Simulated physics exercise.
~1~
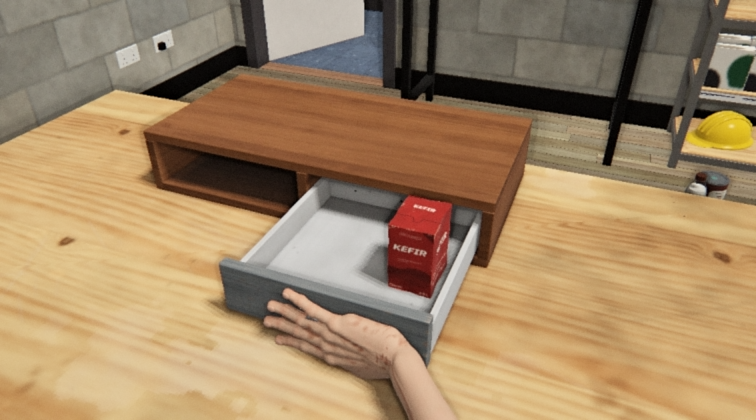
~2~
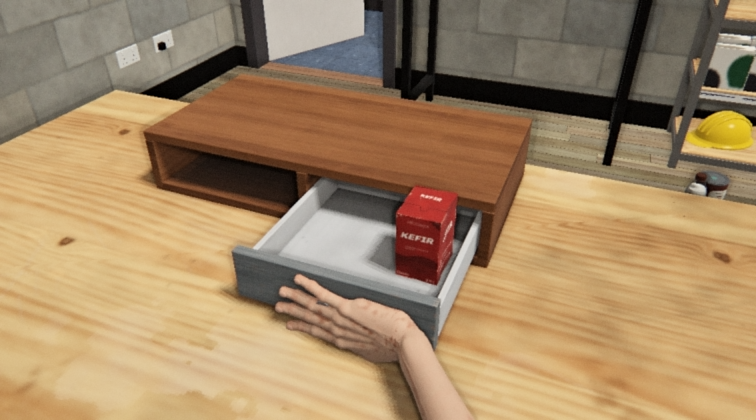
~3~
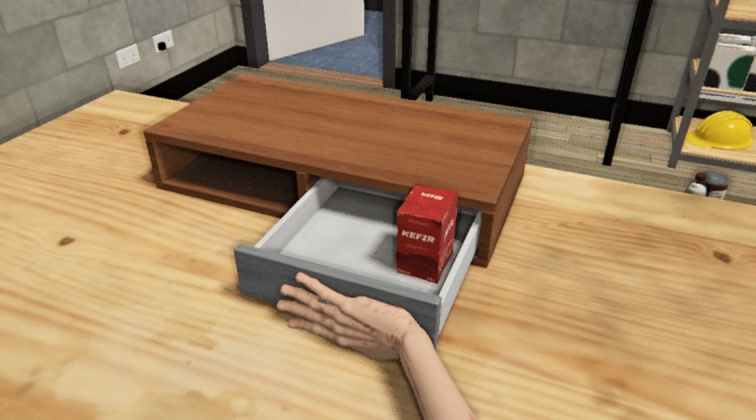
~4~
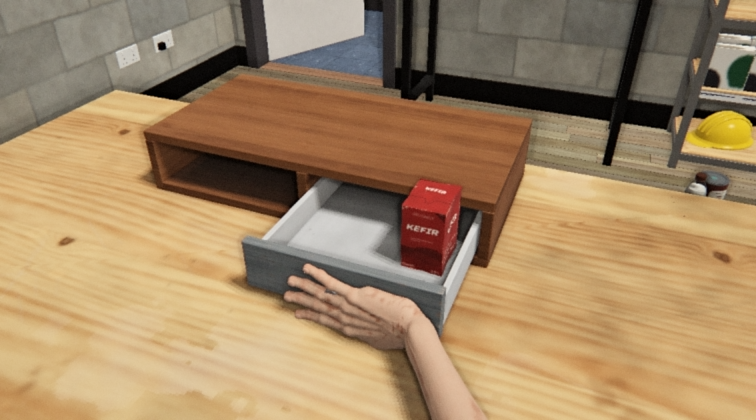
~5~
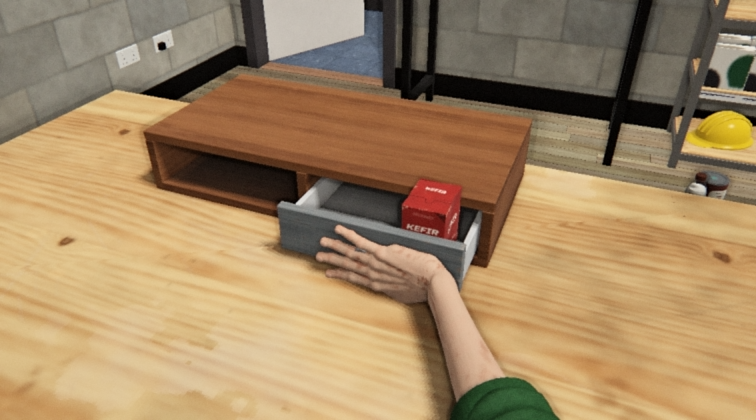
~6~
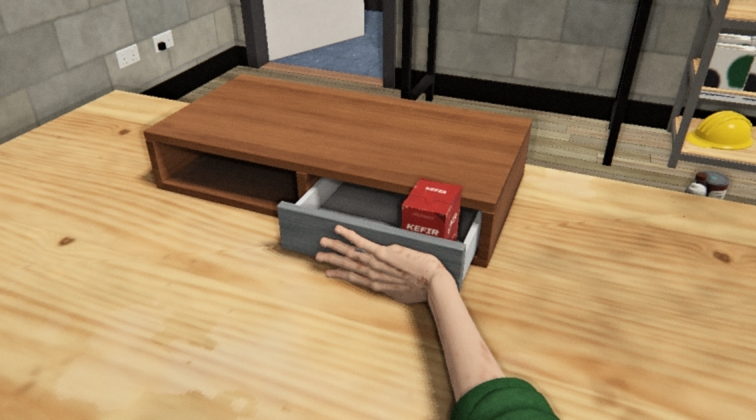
A grey-fronted drawer holding an upright red carton slid partway into a low wooden chest as a hand pushed its front, moving slowly and then further in, until it stopped and stayed ajar with the carton still standing inside.
